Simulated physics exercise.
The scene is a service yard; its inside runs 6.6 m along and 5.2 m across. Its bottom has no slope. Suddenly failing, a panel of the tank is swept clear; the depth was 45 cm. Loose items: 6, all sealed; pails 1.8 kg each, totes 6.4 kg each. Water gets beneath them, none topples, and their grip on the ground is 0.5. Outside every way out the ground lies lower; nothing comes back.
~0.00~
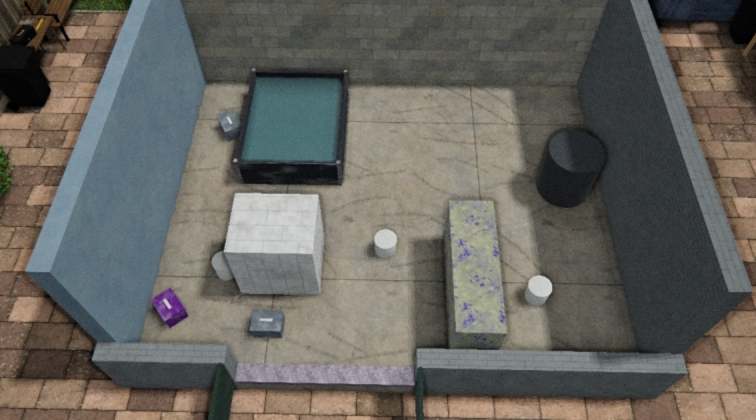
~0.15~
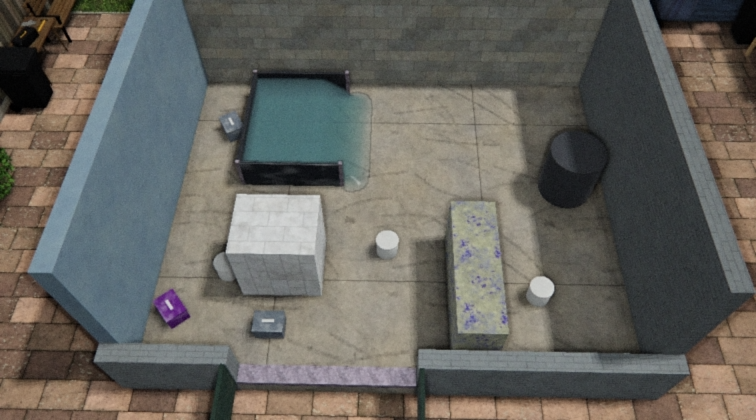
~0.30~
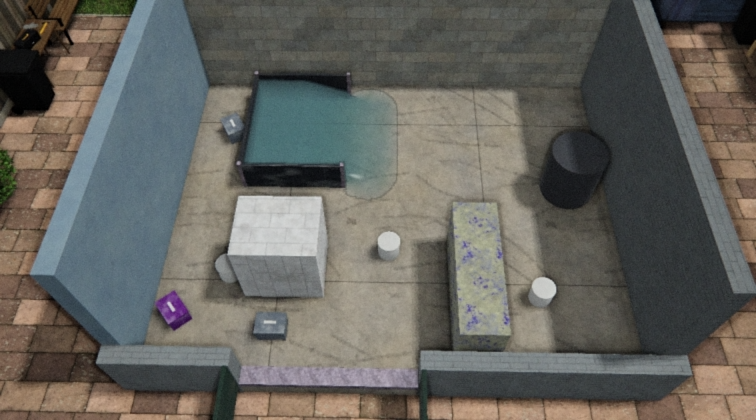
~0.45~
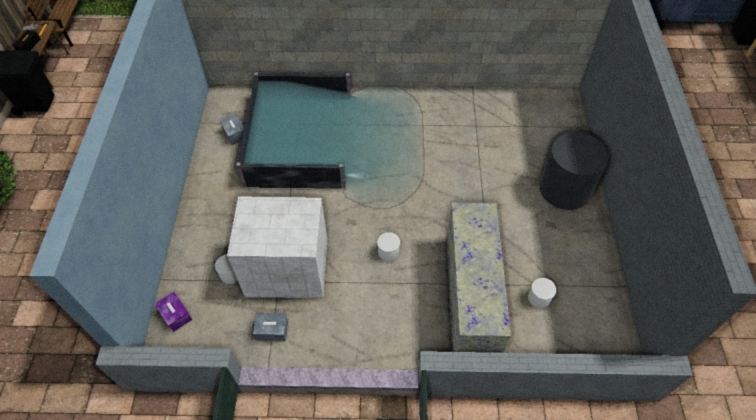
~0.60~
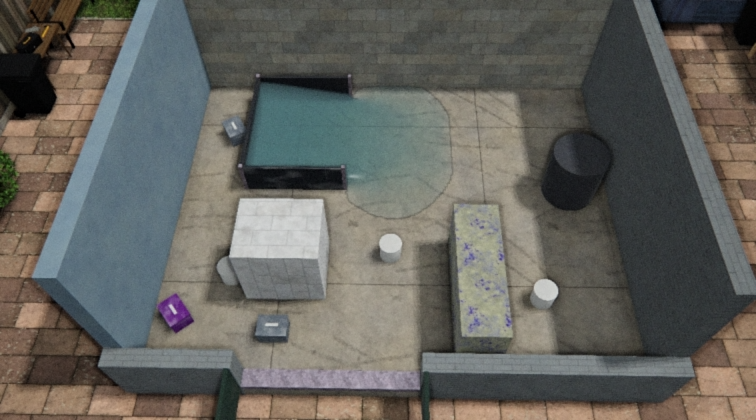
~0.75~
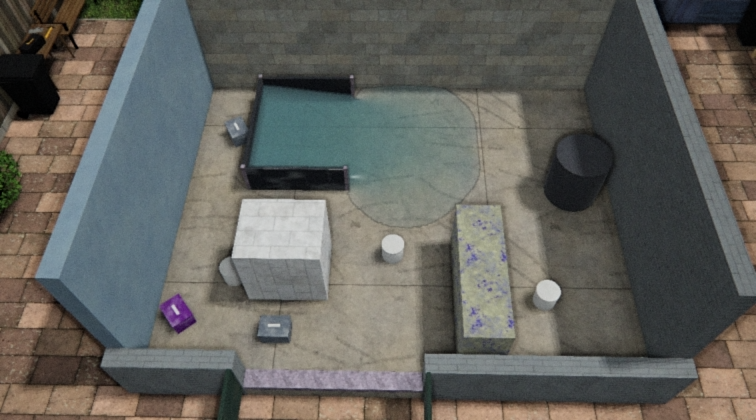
Walled service yard seen from above, water pouring from a tank's open right side and fanning across the floor, loose items unmoved.
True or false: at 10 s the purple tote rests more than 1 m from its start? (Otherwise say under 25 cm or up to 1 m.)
False, under 25 cm.
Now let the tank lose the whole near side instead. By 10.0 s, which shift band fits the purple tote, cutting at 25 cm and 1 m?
The purple tote is swept away.
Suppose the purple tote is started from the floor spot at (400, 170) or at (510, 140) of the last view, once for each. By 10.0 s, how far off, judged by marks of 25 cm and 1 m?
I'd expect that it gets borne away first and gets borne away second.
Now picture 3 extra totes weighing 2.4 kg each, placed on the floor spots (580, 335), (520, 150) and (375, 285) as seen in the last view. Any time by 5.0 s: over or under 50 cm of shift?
So that's beyond the threshold, beyond the threshold and within the threshold, in that sequence.
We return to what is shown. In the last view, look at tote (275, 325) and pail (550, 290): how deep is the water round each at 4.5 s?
I'd estimate 0 cm for the first and 3 cm for the second.
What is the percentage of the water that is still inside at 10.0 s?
Roughly 94 percent.
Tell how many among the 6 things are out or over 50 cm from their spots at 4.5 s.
Tally at that time: 0.
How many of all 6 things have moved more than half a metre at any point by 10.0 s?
That adds up to 2.
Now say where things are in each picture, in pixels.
In the first frame, the purple tote at (168, 304), on the bottom; 2.8 m2 under water; 0 of 6 have shifted.
In the second frame, the purple tote at (169, 305), on the bottom; water covers 3.6 m2; 0 of 6 have shifted.
In the third frame, the purple tote at (171, 307), on the bottom; 4.6 m2 under water; 0 of 6 have shifted.
In the fourth frame, the purple tote at (171, 308), on the bottom; 5.8 m2 under water; 0 of 6 have shifted.
In the fifth frame, the purple tote at (173, 310), on the bottom; 7.0 m2 under water; 0 of 6 have shifted.
In the sixth frame, the purple tote at (176, 310), on the bottom; water covers 8.3 m2; 0 of 6 have shifted.
After 2.0 s the purple tote is near (176, 310), 0.0 m from its start, aground; 0 of 6 are out; 0 afloat.
After 4.5 s the purple tote is near (176, 310), 0.0 m from its start, aground; 0 of 6 are out; 0 afloat.
After 7.0 s the purple tote is near (176, 310), 0.0 m from its start, aground; 0 of 6 are out; 2 afloat.
After 10.0 s the purple tote is near (176, 310), 0.0 m from its start, aground; 1 of 6 are out; 1 afloat.
